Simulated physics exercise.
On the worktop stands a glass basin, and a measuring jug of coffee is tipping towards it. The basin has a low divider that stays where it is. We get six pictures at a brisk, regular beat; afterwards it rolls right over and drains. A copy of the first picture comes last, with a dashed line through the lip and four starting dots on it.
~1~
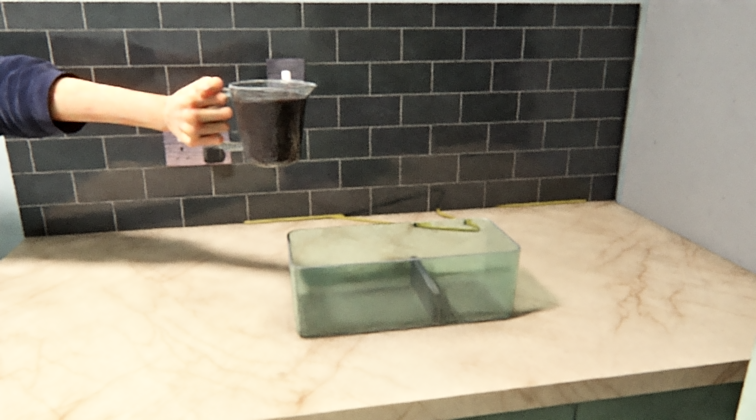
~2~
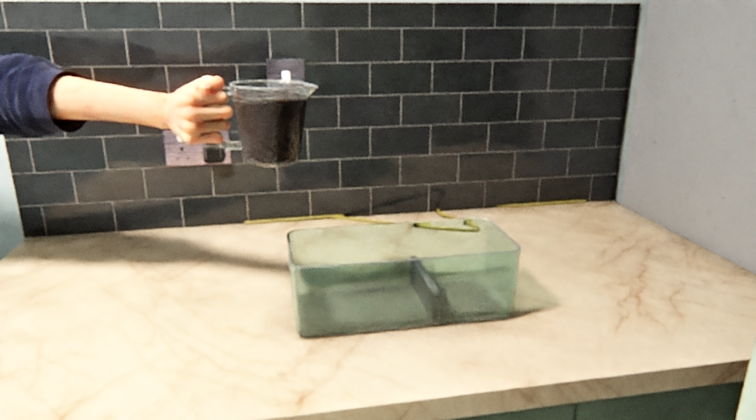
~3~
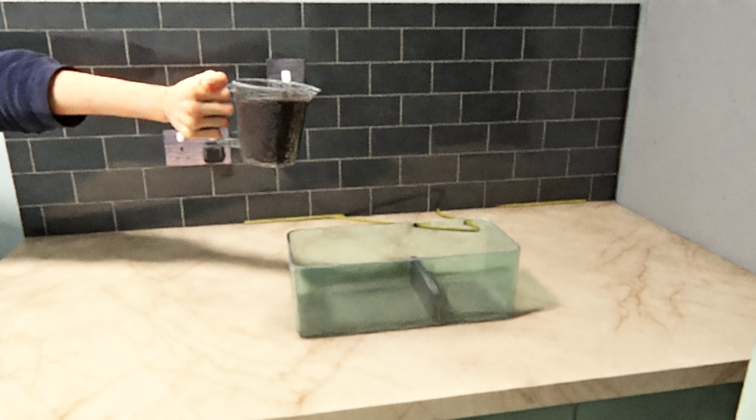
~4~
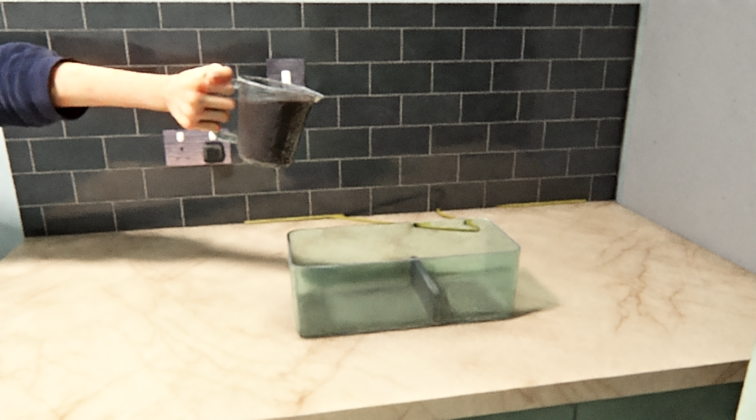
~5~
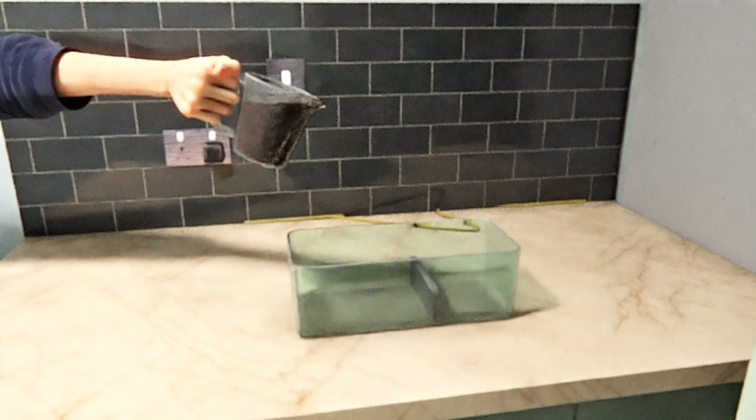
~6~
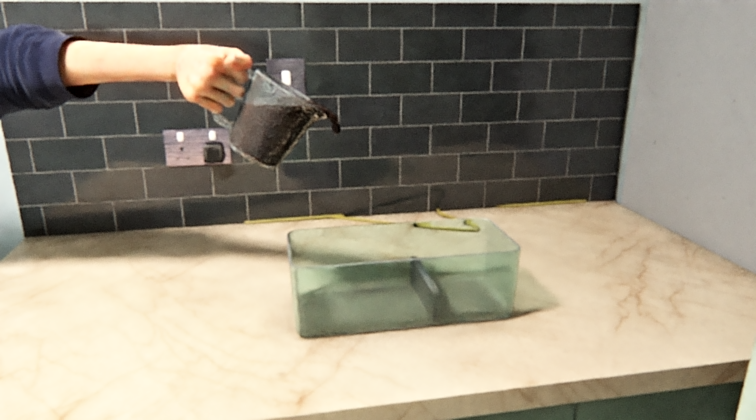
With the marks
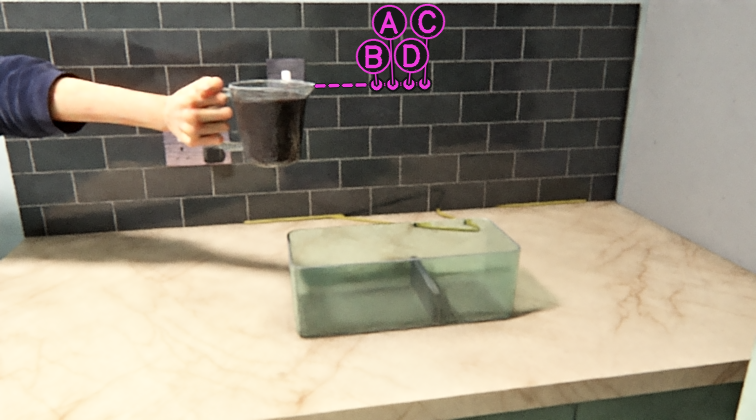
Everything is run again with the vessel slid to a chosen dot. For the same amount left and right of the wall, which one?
B is best.
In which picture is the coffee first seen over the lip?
In picture 6.
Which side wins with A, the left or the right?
More ends on the right.
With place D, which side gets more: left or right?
The right one.
In magenta, A at (392, 84); B at (376, 84); C at (424, 83); D at (408, 83).
With A, about 20 % ends left of the wall and 78 % right of it.
With B, about 48 % ends left of the wall and 50 % right of it.
With C, about 7 % ends left of the wall and 90 % right of it; 4 % is lost outside.
With D, about 8 % ends left of the wall and 90 % right of it.
